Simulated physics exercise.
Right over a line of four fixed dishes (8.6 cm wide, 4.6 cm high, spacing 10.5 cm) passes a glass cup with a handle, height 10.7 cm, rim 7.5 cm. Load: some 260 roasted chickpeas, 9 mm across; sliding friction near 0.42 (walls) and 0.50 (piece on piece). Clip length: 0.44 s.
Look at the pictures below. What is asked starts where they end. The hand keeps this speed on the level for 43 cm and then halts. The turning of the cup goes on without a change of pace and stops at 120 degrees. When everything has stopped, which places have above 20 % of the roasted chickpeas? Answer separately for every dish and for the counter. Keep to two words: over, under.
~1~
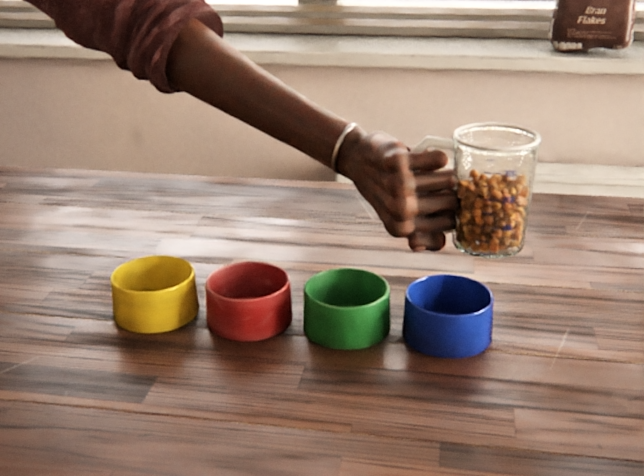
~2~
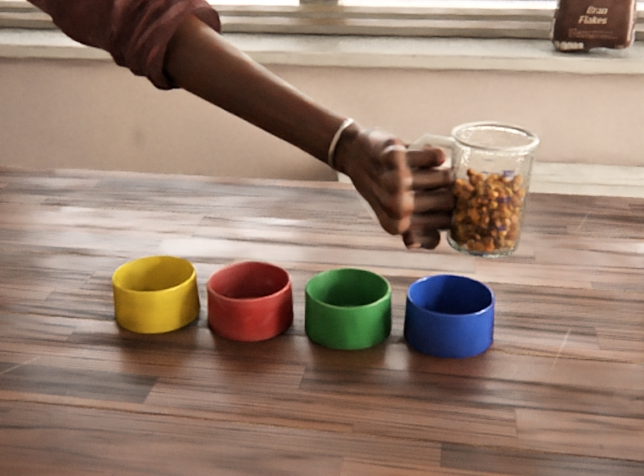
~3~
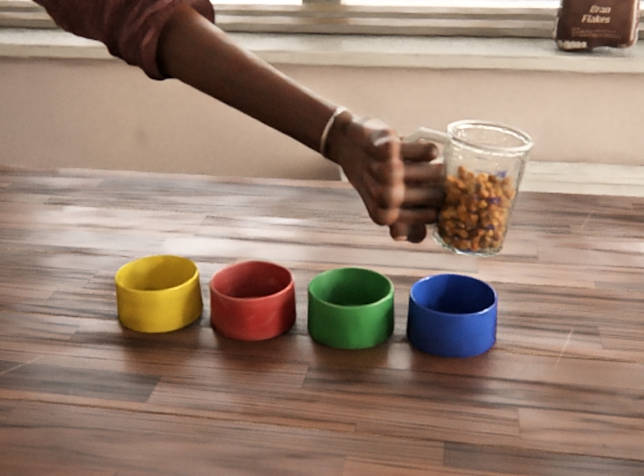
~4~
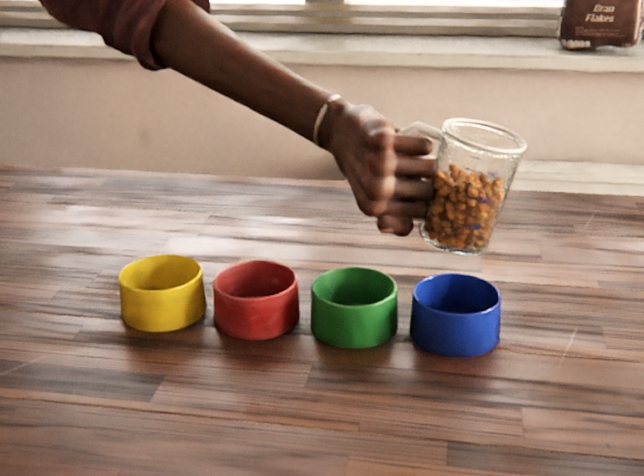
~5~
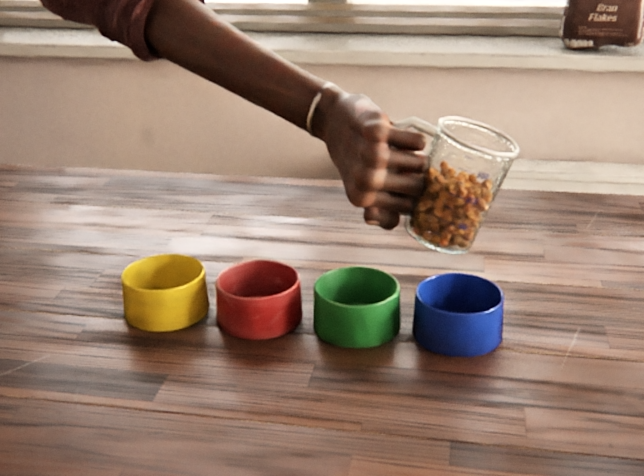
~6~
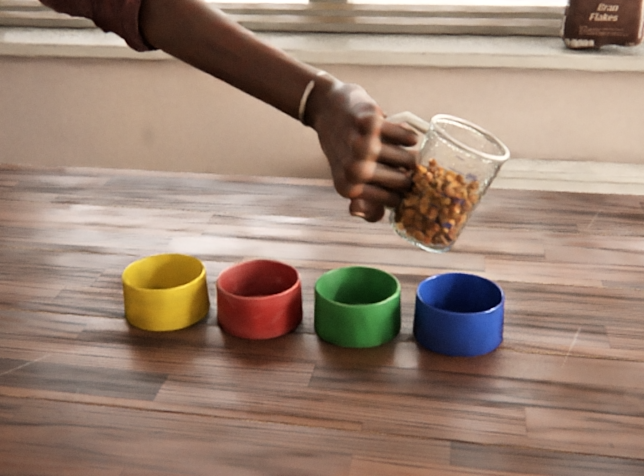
Result: Red dish: Ends up with more than a fifth; blue dish: Ends up with a fifth or less; green dish: Ends up with a fifth or less; yellow dish: Ends up with a fifth or less; counter: Ends up with a fifth or less.
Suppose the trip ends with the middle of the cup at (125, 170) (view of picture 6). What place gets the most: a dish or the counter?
The biggest share ends at red.
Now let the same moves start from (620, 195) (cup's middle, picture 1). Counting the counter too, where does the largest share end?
Green.
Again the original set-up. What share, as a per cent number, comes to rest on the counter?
I'd reckon around 10 per cent.
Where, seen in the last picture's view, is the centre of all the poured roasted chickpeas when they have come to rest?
(263, 298).
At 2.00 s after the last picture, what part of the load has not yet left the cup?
My estimate is about 0 per cent.
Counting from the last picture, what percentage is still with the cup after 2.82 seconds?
It comes out close to 0 per cent.
Then, 1.20 s after the last picture, tilt 96 degrees; cup holds 100 %.
Then, 2.00 s after the last picture, tilt 120 degrees; cup holds 0 %, red 85 %, green 5 %.
Then, 2.82 s after the last picture, tilt 120 degrees; cup holds 0 %, red 85 %, green 5 %.
In the end, red 85 %, blue 0 %, green 5 %, yellow 0 %, counter 10 %.
